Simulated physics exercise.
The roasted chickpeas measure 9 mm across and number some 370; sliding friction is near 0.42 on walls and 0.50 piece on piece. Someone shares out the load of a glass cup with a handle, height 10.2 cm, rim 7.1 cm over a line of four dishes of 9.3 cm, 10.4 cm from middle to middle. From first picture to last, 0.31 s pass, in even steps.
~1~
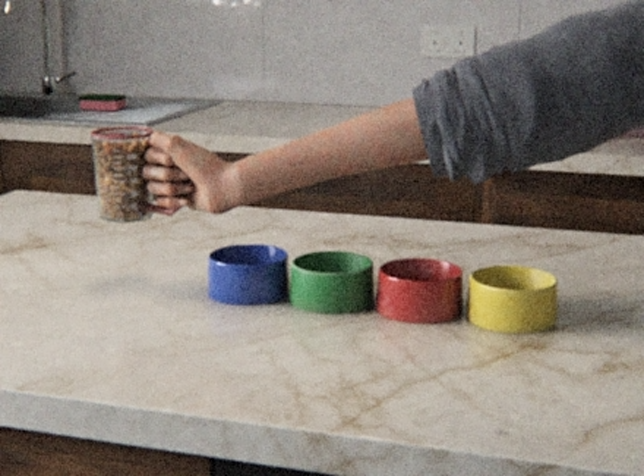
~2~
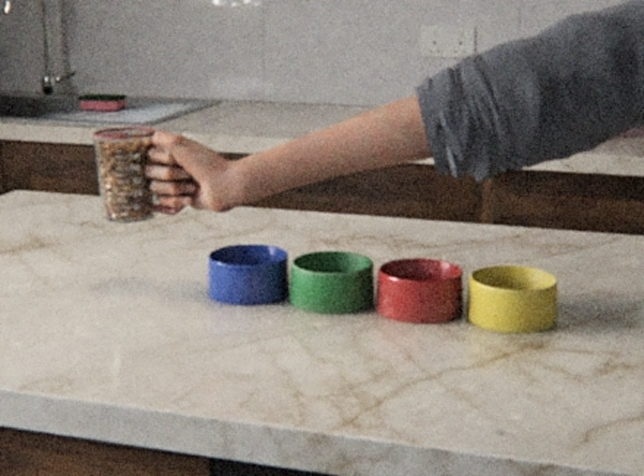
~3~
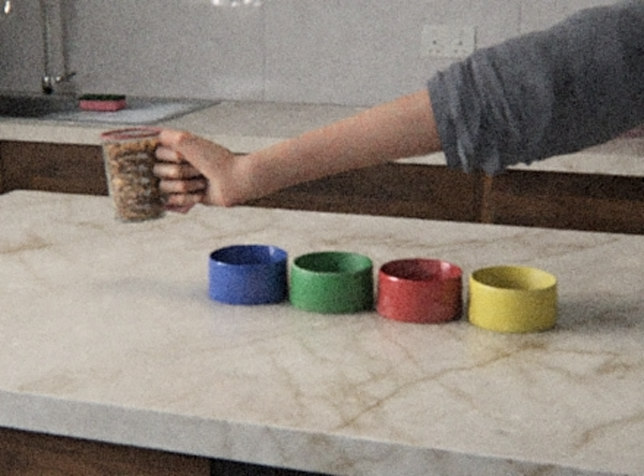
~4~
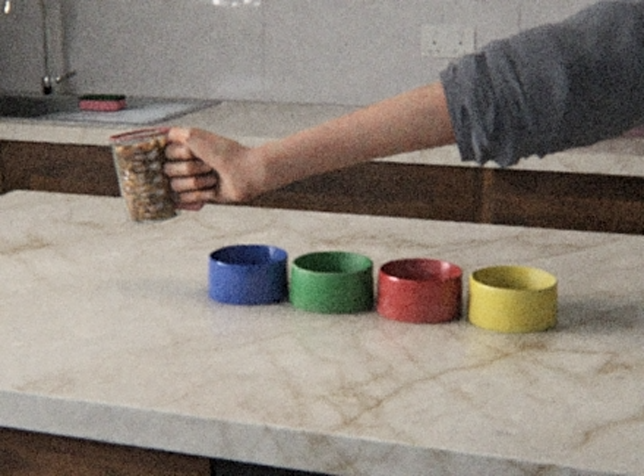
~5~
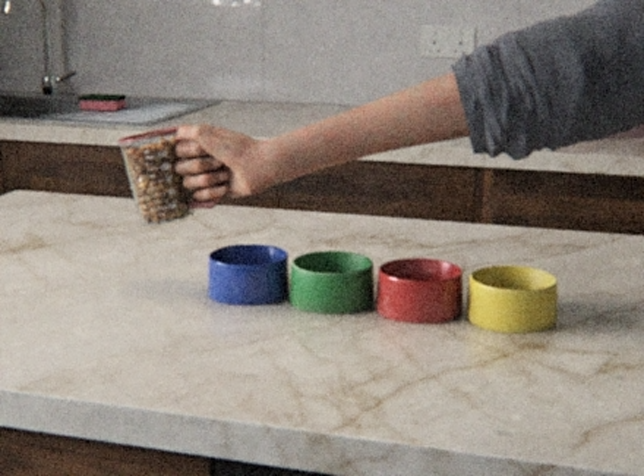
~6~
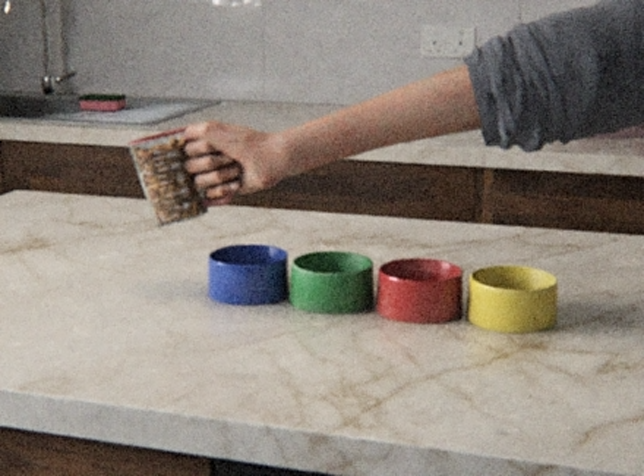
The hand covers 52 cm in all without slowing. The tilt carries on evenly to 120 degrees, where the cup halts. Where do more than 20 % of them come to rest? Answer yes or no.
Red yes, blue no, green no, yellow yes, counter no.
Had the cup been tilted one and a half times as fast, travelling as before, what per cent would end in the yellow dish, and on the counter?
Then: Yellow 0, counter 10.
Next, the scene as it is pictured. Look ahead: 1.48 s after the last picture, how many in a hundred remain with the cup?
Roughly 75 per cent.
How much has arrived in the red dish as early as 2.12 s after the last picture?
Some 40 per cent.
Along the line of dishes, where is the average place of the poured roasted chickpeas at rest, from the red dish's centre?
About 4 cm to its right.
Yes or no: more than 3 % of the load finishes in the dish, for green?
Green yes.
Then, 0.89 s after the last picture, tilt 71 degrees; cup holds 100 %.
Then, 1.48 s after the last picture, tilt 107 degrees; cup holds 75 %, red 10 %, green 10 %.
Then, 2.12 s after the last picture, tilt 120 degrees; cup holds 0 %, red 40 %, green 10 %, yellow 40 %.
In the end, red 40 %, blue 0 %, green 10 %, yellow 45 %, counter 10 %.
